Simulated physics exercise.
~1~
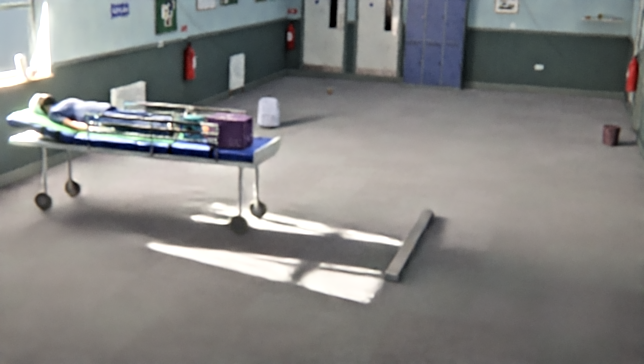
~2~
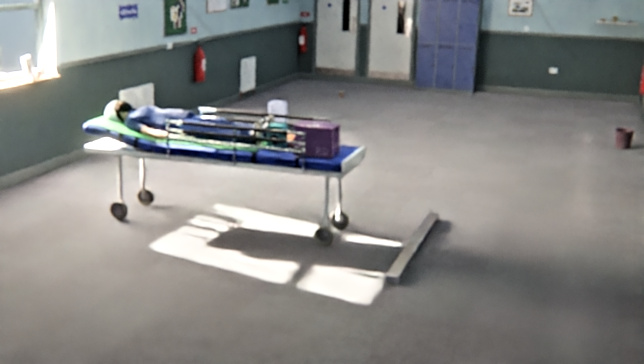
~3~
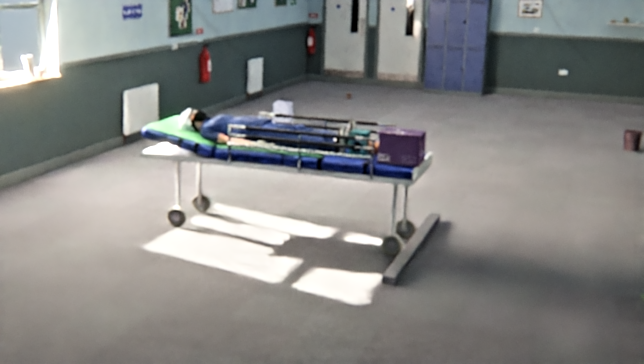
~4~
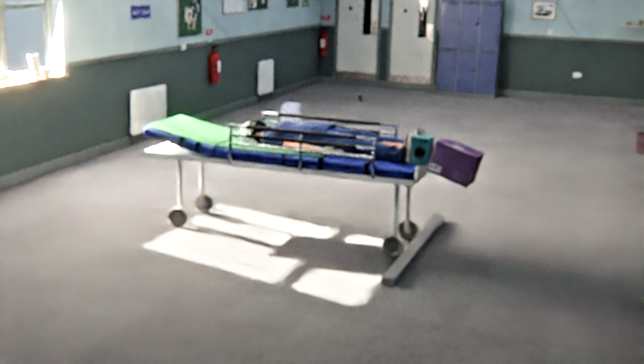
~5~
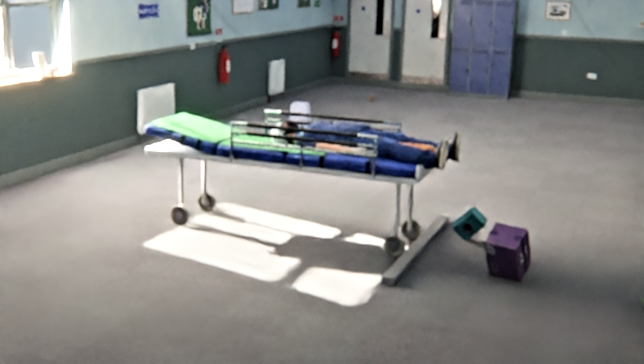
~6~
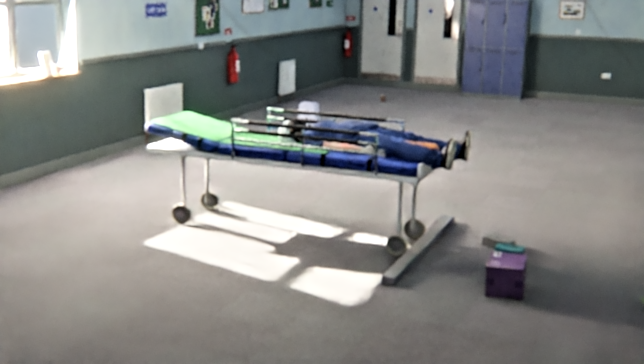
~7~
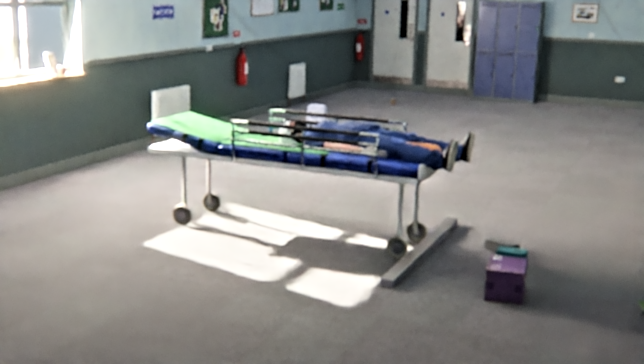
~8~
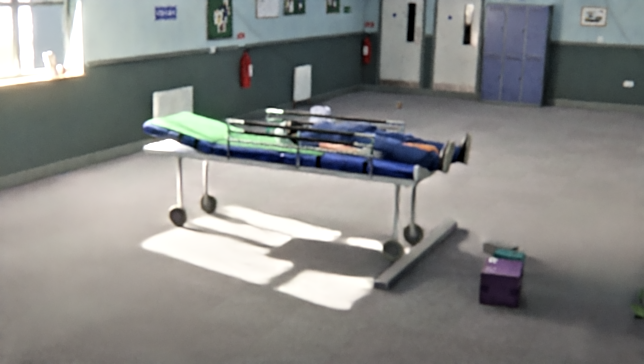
A person lying on a wheeled trolley rolled right until it stopped short at a low bar on the floor, then slid feet first past the end as a purple bag and teal box dropped off and settled on the floor.
